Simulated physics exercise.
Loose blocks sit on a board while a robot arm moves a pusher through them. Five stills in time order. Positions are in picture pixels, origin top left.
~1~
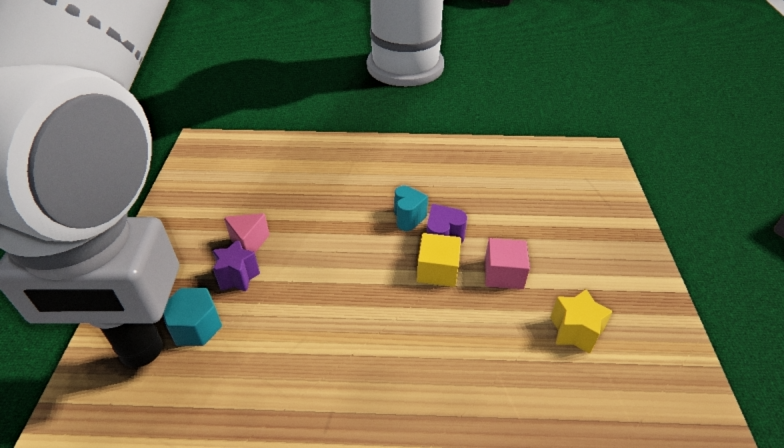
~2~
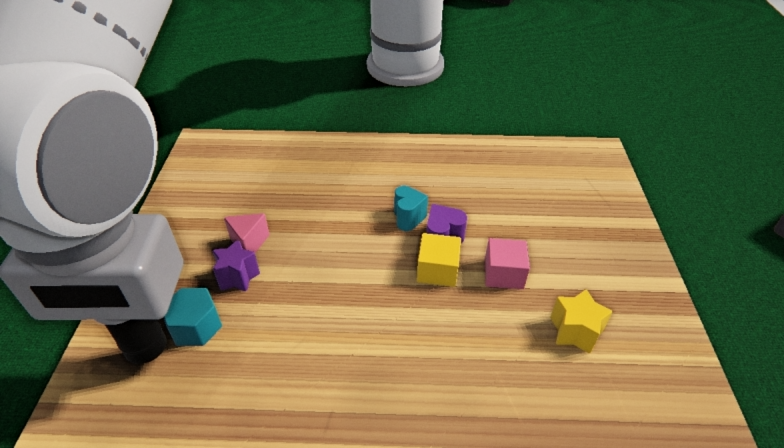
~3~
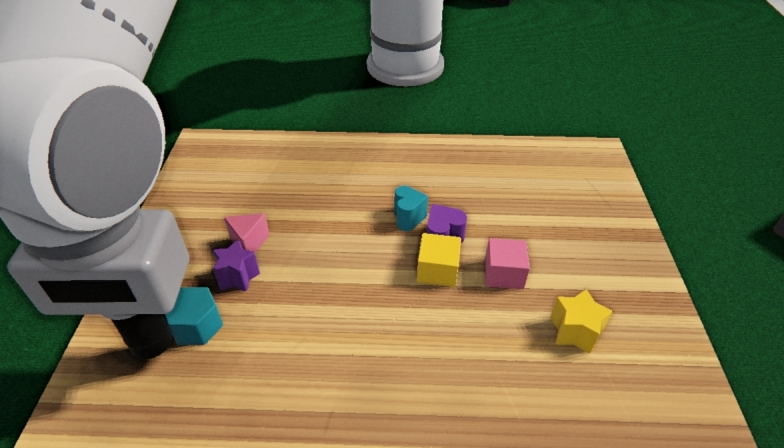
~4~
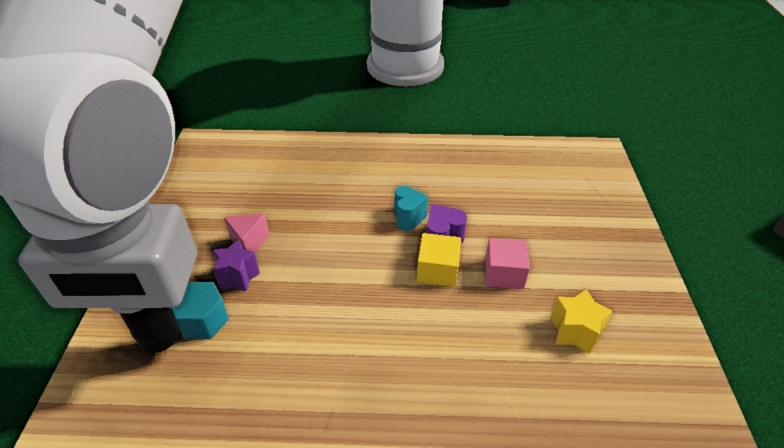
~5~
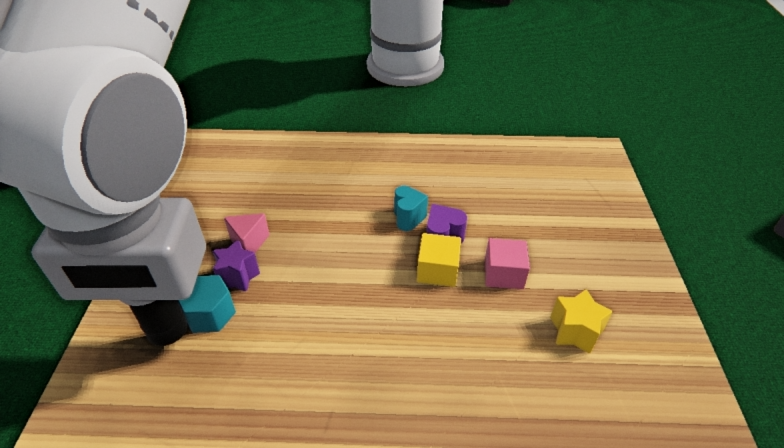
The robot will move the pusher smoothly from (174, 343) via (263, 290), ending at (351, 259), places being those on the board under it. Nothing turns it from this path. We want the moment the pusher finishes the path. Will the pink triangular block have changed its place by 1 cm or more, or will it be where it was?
Moved.
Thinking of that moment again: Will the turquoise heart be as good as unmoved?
I believe so.
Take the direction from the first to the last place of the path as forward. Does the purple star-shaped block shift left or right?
The shift is leftward.
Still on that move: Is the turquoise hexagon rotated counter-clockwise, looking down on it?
That would be a yes.
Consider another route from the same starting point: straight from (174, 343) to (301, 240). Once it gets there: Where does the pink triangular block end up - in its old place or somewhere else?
It is moved from its place.
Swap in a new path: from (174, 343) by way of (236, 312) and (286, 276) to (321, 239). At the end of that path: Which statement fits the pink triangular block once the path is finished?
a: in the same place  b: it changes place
The answer is b.
On the path given first. One third of the way, pusher (230, 292); turquoise hexagon (251, 255), turned 30° anticlockwise; purple star-shaped block (258, 227); pink triangular block (250, 207), turned 75° anticlockwise.
Two thirds of the way, pusher (290, 264); turquoise hexagon (294, 227), turned 70° anticlockwise; purple star-shaped block (274, 208), turned 40° anticlockwise; pink triangular block (247, 200), turned 115° anticlockwise.
At the end, pusher (349, 246); turquoise hexagon (299, 223), turned 80° anticlockwise; purple star-shaped block (275, 206), turned 50° anticlockwise; pink triangular block (247, 200), turned 120° anticlockwise; turquoise heart unmoved.
